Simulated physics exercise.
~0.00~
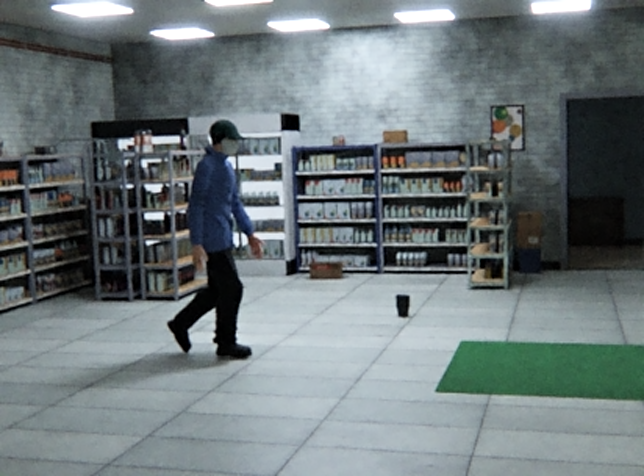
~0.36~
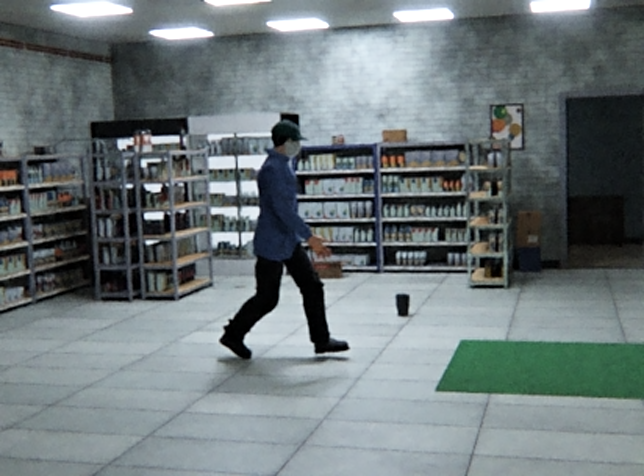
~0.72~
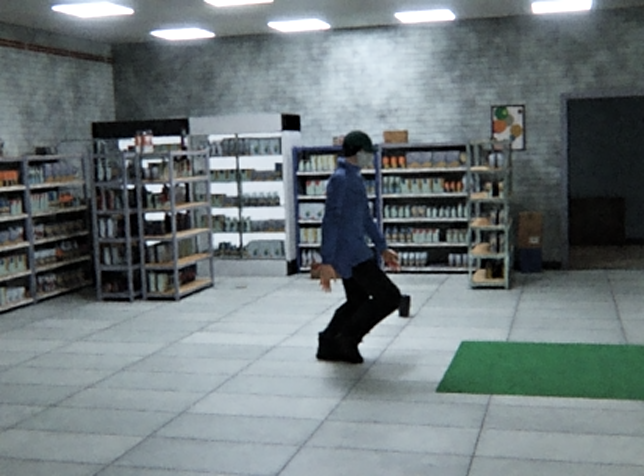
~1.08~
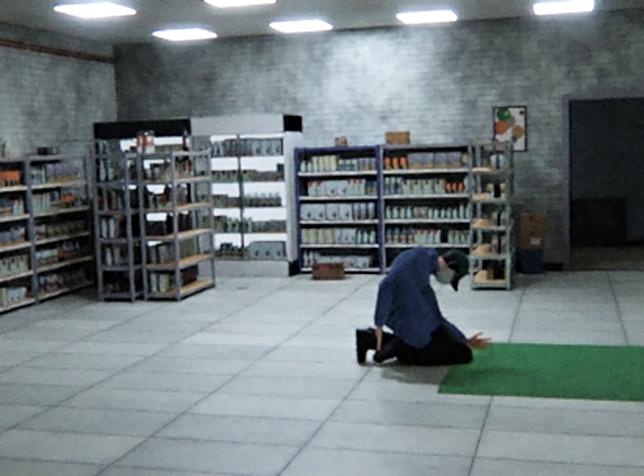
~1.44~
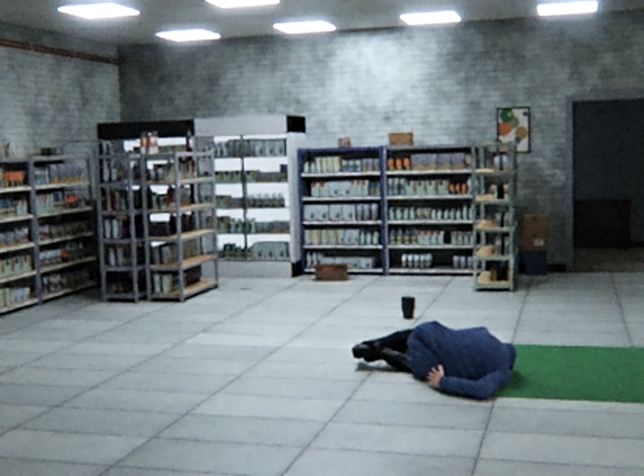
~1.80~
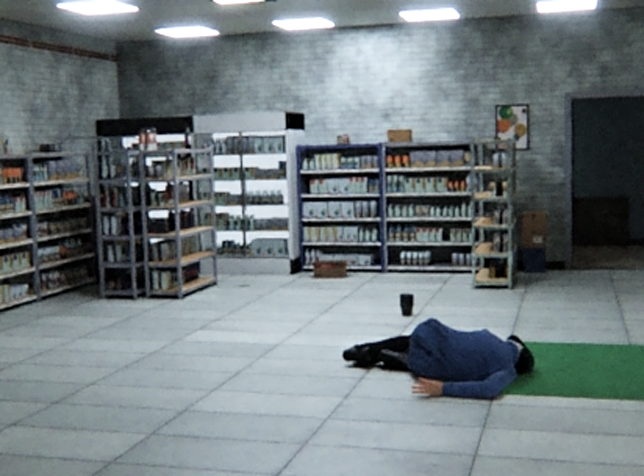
In a dim shop lined with stocked shelves, a person in a cap and blue top walked right toward a green mat, sank to their knees, then toppled forward and ended lying still, head and chest over its near edge, hips short of it.
